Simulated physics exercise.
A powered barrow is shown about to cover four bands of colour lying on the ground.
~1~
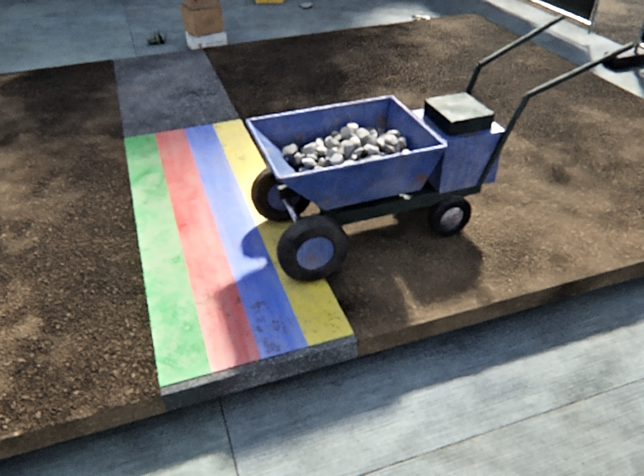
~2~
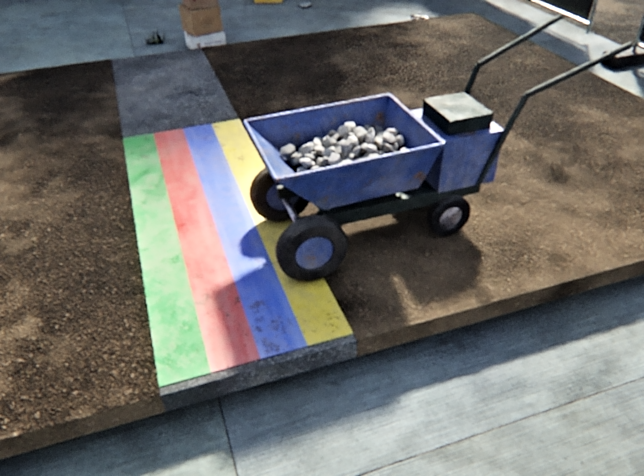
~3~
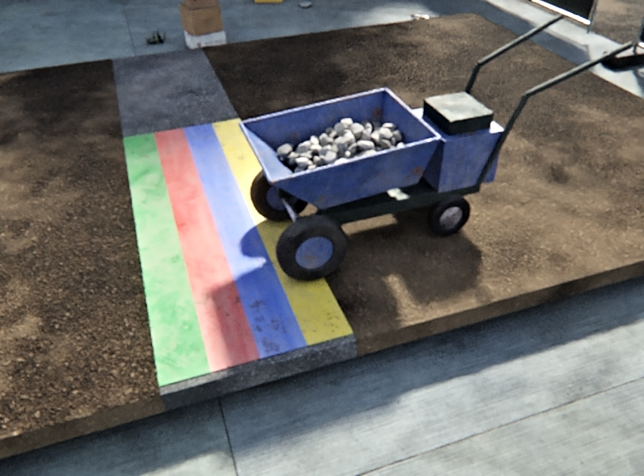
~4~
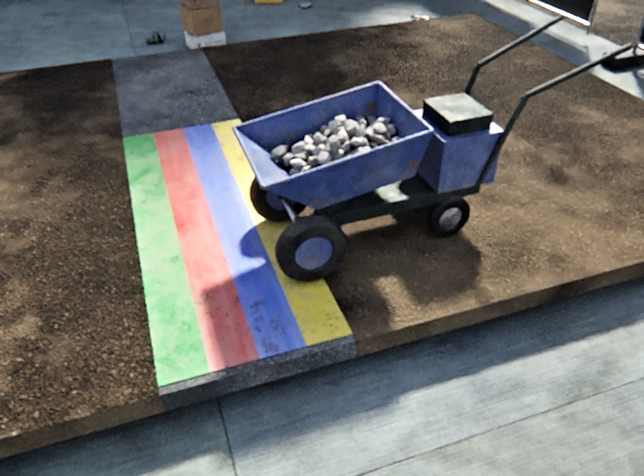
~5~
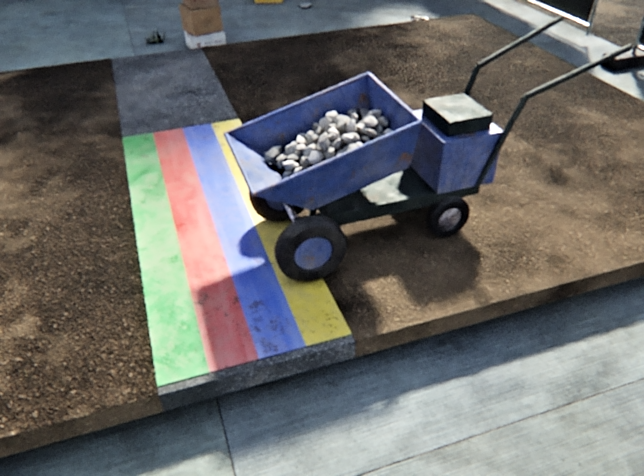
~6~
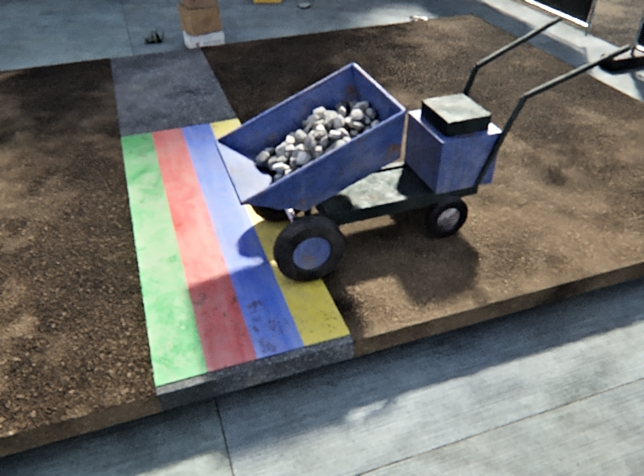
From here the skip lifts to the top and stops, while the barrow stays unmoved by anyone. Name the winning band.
The green band.
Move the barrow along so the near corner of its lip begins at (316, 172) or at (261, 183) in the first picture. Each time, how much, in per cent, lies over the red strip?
The first stop gives 40 per cent; the second gives 10 per cent.
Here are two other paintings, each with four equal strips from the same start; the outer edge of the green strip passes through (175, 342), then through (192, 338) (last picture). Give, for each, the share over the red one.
10 and 0 in a hundred.
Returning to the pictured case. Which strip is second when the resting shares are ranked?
It's the red one next.
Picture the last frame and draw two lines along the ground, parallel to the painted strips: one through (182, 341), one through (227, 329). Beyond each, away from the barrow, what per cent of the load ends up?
That's 40 per cent for the first and 80 per cent for the second.
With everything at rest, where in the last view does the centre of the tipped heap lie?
Roughly pixel (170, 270).
Soon, skip tipped steeply; all in the skip.
A while on, skip tipped right over; about half in the skip; about a quarter over the red strip; about a third over the green strip; a small part off the paint.
Towards the end, skip tipped right over; about a quarter in the skip; about a quarter over the red strip; about a third over the green strip; about a quarter off the paint.
Finally, skip tipped right over; about a quarter in the skip; none over the yellow strip; a stray few over the blue strip; about a quarter over the red strip; about a third over the green strip; about a quarter off the paint.
